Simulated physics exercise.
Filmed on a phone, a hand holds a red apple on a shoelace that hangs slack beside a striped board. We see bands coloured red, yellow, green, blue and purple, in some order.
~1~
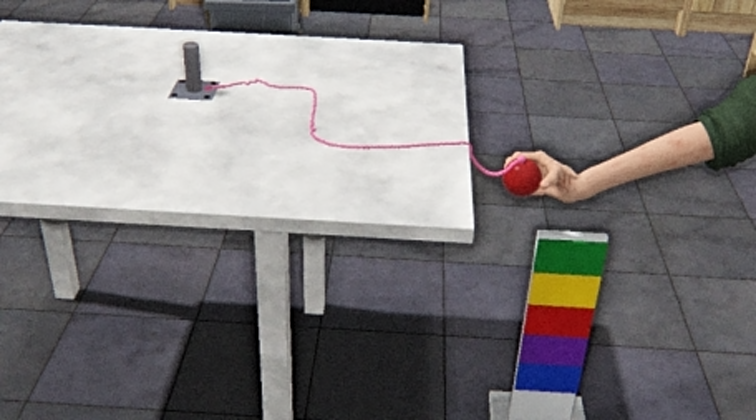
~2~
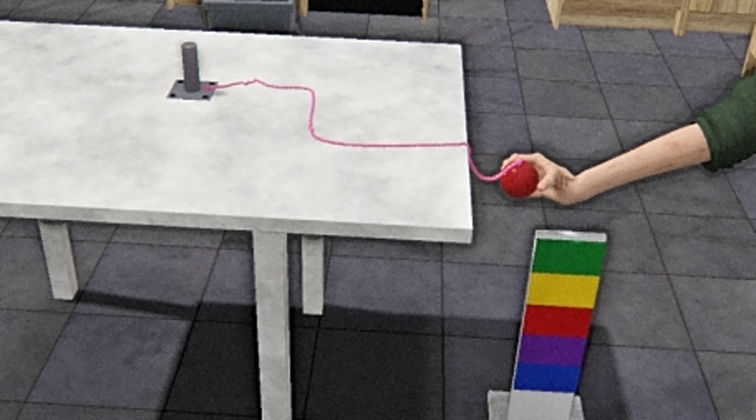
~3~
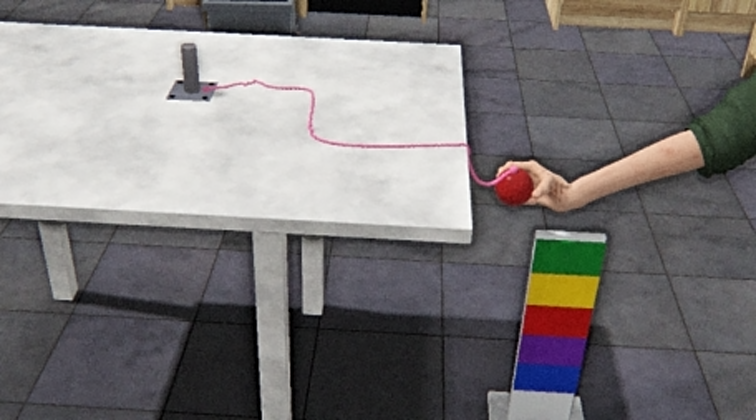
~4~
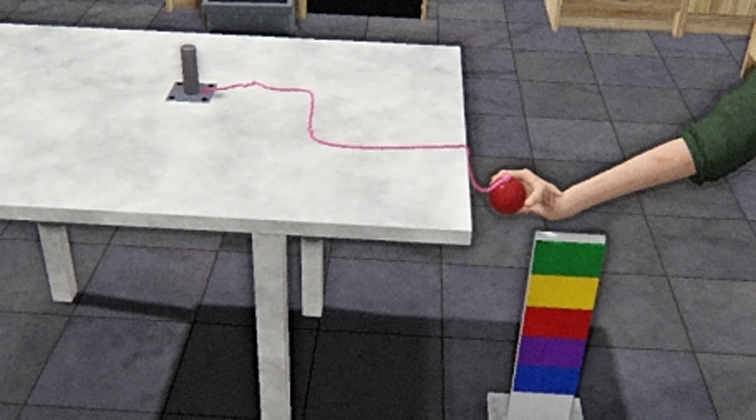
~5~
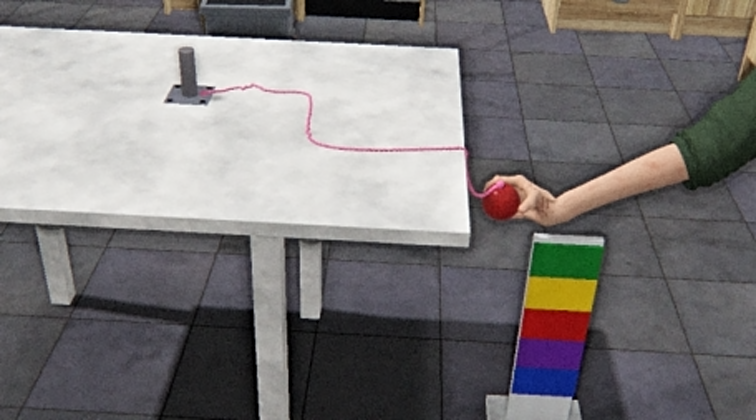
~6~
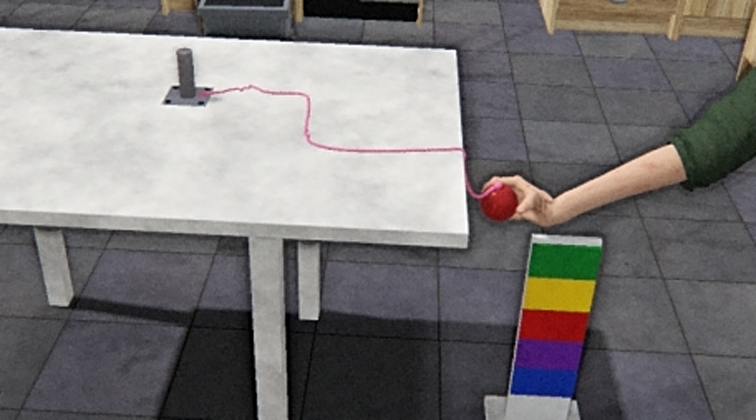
At the start, a hand holds a round red object just past the right edge of a pale table, tied to a slack pink cord running from a small post, above a striped board. The hand eases the object a short way down and to the left, then barely moves, still gripping it.
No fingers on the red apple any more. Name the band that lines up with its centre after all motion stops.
Red.
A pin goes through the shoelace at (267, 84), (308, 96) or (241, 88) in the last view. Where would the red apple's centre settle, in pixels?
Per try (px, approx.): (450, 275), (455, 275), (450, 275).
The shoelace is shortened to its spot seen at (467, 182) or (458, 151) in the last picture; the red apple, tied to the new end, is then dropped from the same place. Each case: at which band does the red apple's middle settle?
Taking them in turn: Yellow; green.
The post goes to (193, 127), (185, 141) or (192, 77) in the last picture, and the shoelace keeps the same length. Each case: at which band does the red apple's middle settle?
Result 1: Purple. Result 2: Purple. Result 3: Red.
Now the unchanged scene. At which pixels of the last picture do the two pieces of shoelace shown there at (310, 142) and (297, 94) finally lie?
First: (430, 116). Second: (319, 107).
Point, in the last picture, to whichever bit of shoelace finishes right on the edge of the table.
(339, 150), approximately.
A little later, apple near (467, 296); level with yellow.
Next, apple near (421, 274); level with red.
Later still, apple near (461, 303); level with red.
When it is over, apple near (447, 296); level with red. The red one.
